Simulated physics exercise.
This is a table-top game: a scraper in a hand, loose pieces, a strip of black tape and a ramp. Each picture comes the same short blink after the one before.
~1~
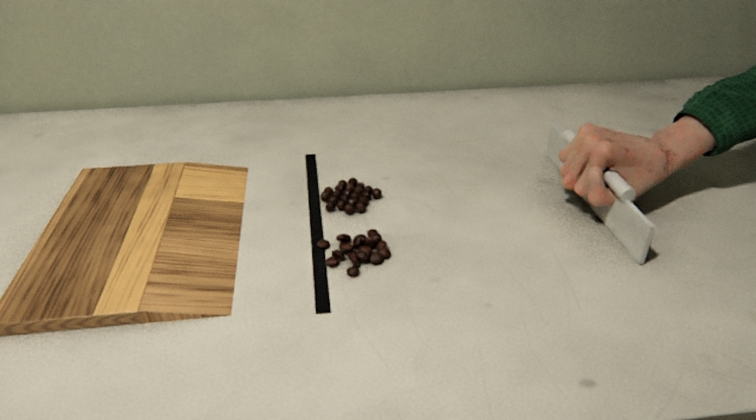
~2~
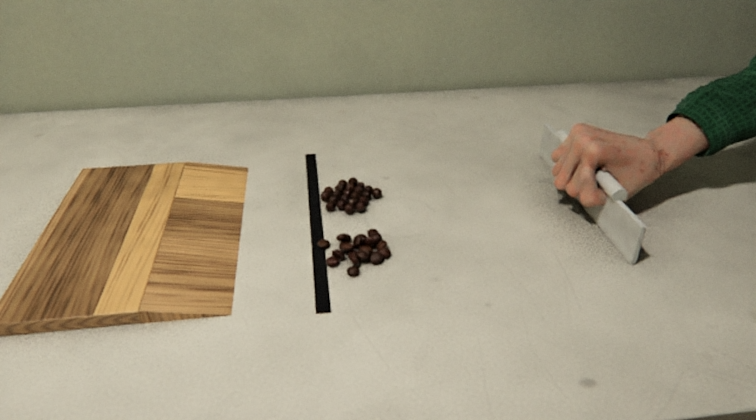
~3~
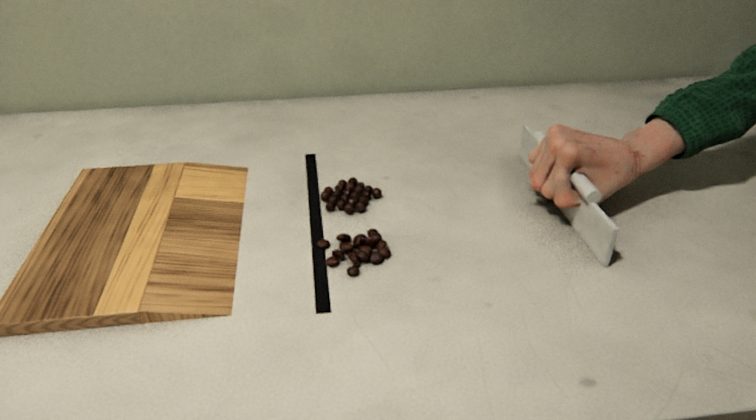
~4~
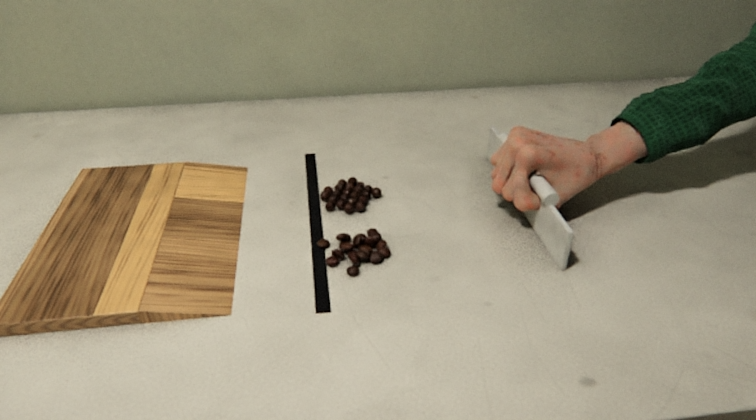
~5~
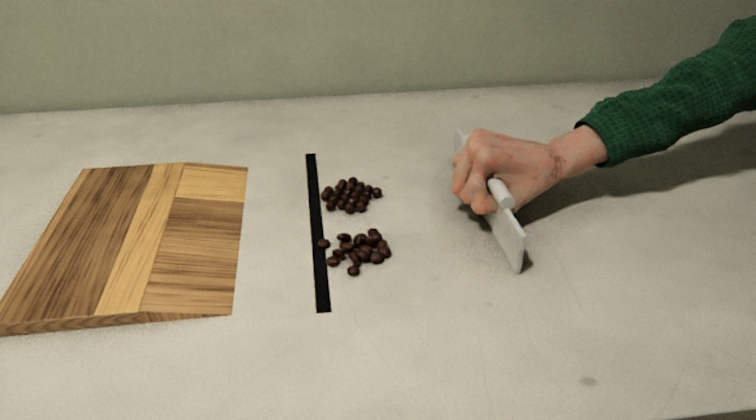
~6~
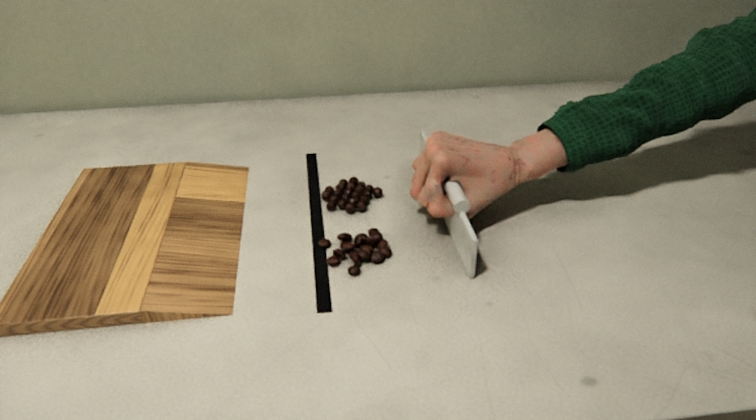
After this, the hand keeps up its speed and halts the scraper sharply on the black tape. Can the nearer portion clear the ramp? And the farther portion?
In the end the nearer portion falls short of the top, and the farther portion sends pieces over the top.
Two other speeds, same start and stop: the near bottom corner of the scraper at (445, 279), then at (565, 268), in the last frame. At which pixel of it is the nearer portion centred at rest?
Around (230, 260) in the first try, (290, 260) in the second.
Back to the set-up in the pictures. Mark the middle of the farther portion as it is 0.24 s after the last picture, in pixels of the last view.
Near (263, 206).
Then, 0.11 s after the last picture, scraper still moving, near (365, 182); nearer portion all short of the ramp; farther portion all short of the ramp.
Then, 0.24 s after the last picture, scraper stopped at the black tape; nearer portion all short of the ramp; farther portion a small part on the ramp, most short of the ramp.
Then, 0.52 s after the last picture, scraper stopped at the black tape; nearer portion about a quarter on the ramp, most short of the ramp; farther portion nearly all past the top, a small part on the ramp.
By the end, scraper stopped at the black tape; nearer portion none past the top, about a quarter on the ramp, most short of the ramp; farther portion all past the top.
